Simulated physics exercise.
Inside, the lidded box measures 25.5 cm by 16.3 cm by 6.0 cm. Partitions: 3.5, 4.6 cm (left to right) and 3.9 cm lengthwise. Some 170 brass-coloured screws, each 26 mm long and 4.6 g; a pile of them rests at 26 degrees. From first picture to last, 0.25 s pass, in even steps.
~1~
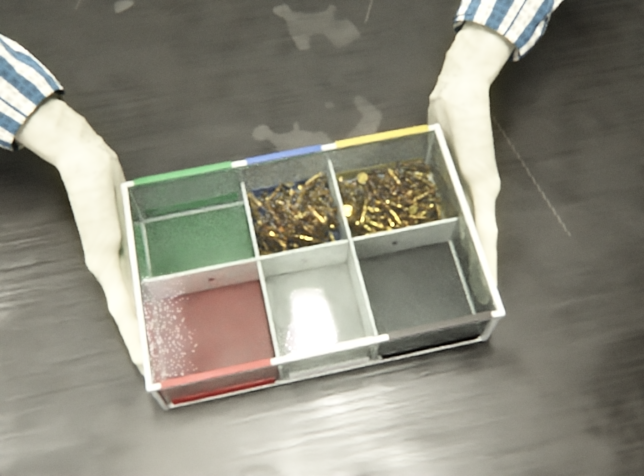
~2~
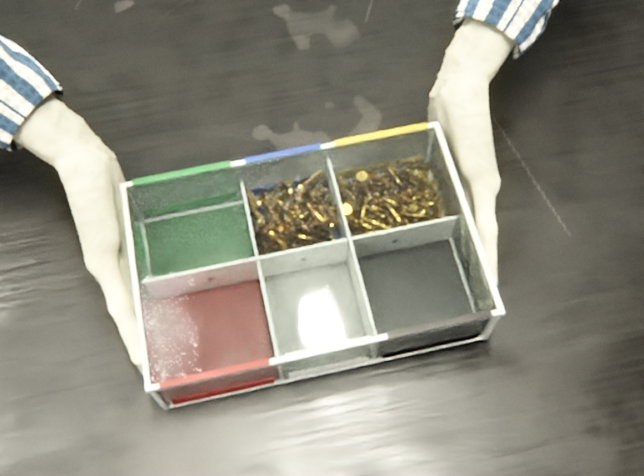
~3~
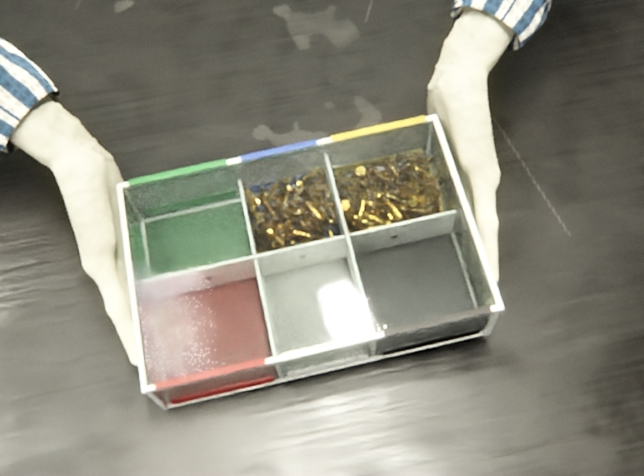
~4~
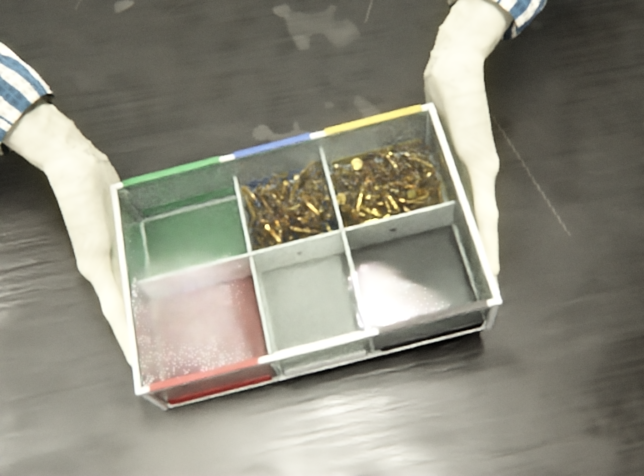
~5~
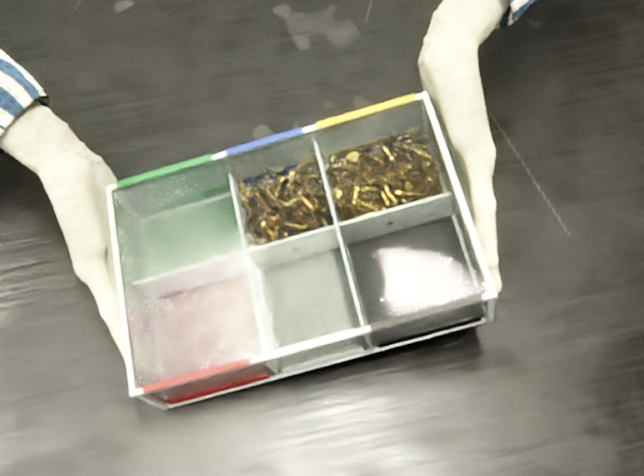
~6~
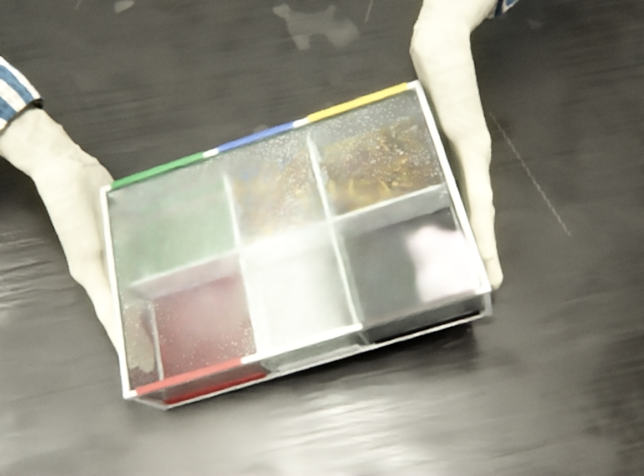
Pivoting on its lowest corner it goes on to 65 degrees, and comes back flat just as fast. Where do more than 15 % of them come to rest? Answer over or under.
Red: Under, blue: Over, green: Under, yellow: Over, white: Under, black: Under.
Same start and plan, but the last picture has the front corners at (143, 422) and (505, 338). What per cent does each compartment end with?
Red 5, blue 35, green 0, yellow 45, white 5, black 10.
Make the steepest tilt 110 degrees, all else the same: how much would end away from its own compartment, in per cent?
About 55 per cent.
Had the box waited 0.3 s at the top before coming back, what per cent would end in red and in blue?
In that case red 0, blue 40.
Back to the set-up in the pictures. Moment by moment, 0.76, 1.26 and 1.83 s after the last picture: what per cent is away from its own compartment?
About 0, 10, 10.
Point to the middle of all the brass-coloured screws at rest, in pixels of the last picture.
Around (336, 218).
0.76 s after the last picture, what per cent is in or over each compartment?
Red 0, blue 45, green 0, yellow 55, white 0, black 0.
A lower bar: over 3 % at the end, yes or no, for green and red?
Green yes, red no.
Then, 0.76 s after the last picture, tilt 64 degrees; blue 45 %, yellow 55 %.
Then, 1.26 s after the last picture, tilt 28 degrees; blue 40 %, green 5 %, yellow 50 %.
Then, 1.83 s after the last picture, tilt 0 degrees; blue 40 %, green 5 %, yellow 50 %.
In the end, red 0 %, blue 40 %, green 5 %, yellow 50 %, white 0 %, black 0 %.
